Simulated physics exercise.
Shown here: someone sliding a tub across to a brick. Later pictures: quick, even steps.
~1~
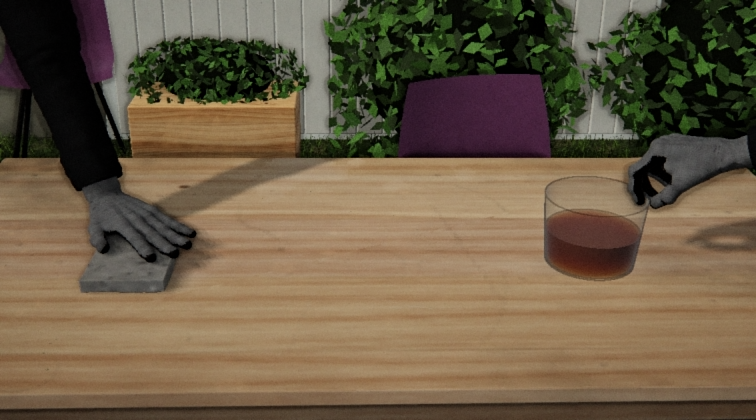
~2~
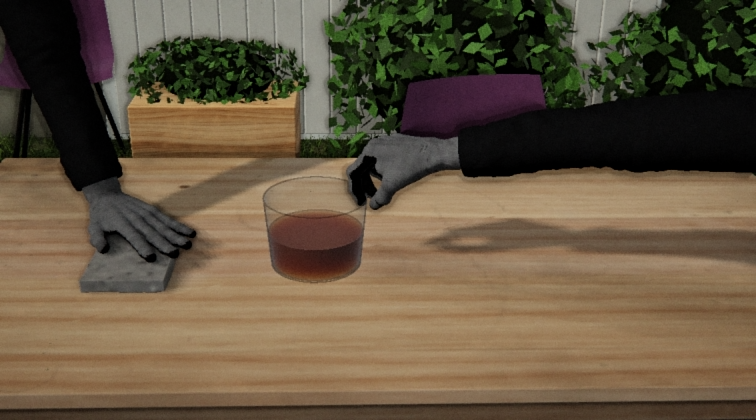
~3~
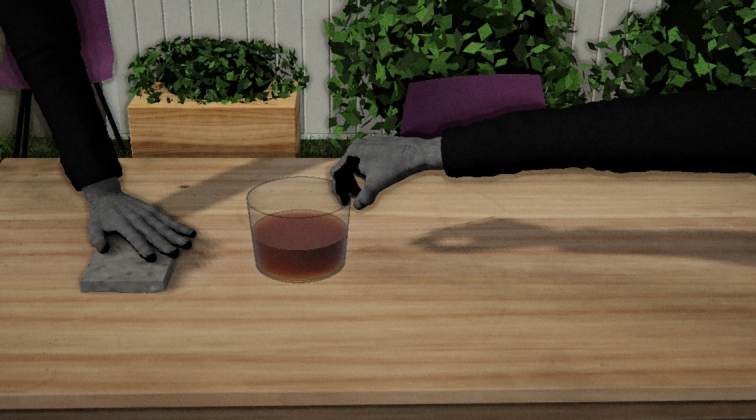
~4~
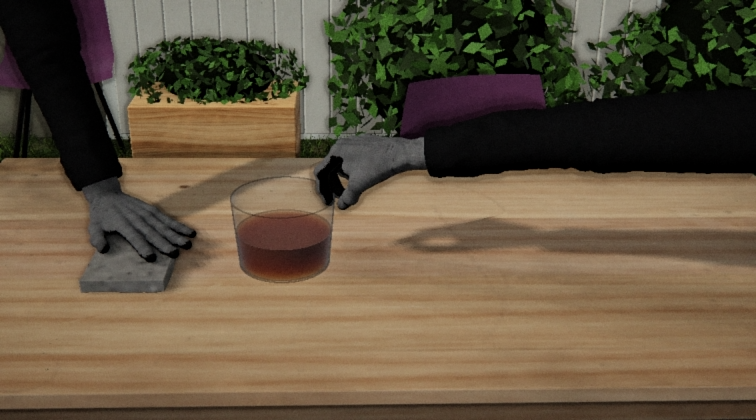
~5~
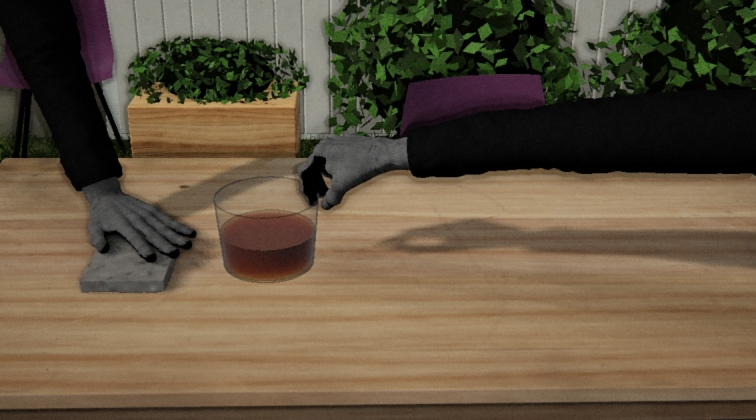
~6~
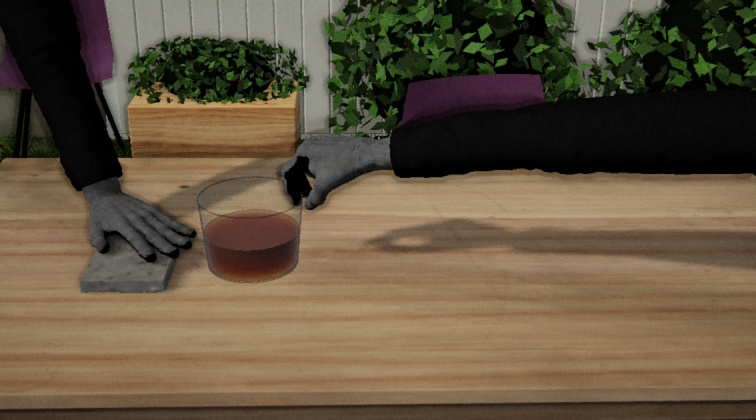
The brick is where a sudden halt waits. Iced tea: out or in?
I bet the liquid will not escape when it halts.
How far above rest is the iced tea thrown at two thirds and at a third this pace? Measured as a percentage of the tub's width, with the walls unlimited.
Roughly 15 percent, then roughly 5 percent.
A moment on, the tub meets the brick.
Further on, the iced tea surges up the wall; the wave climbs under half way to the rim.
When it is over, the tub stands at the brick; all is still inside.
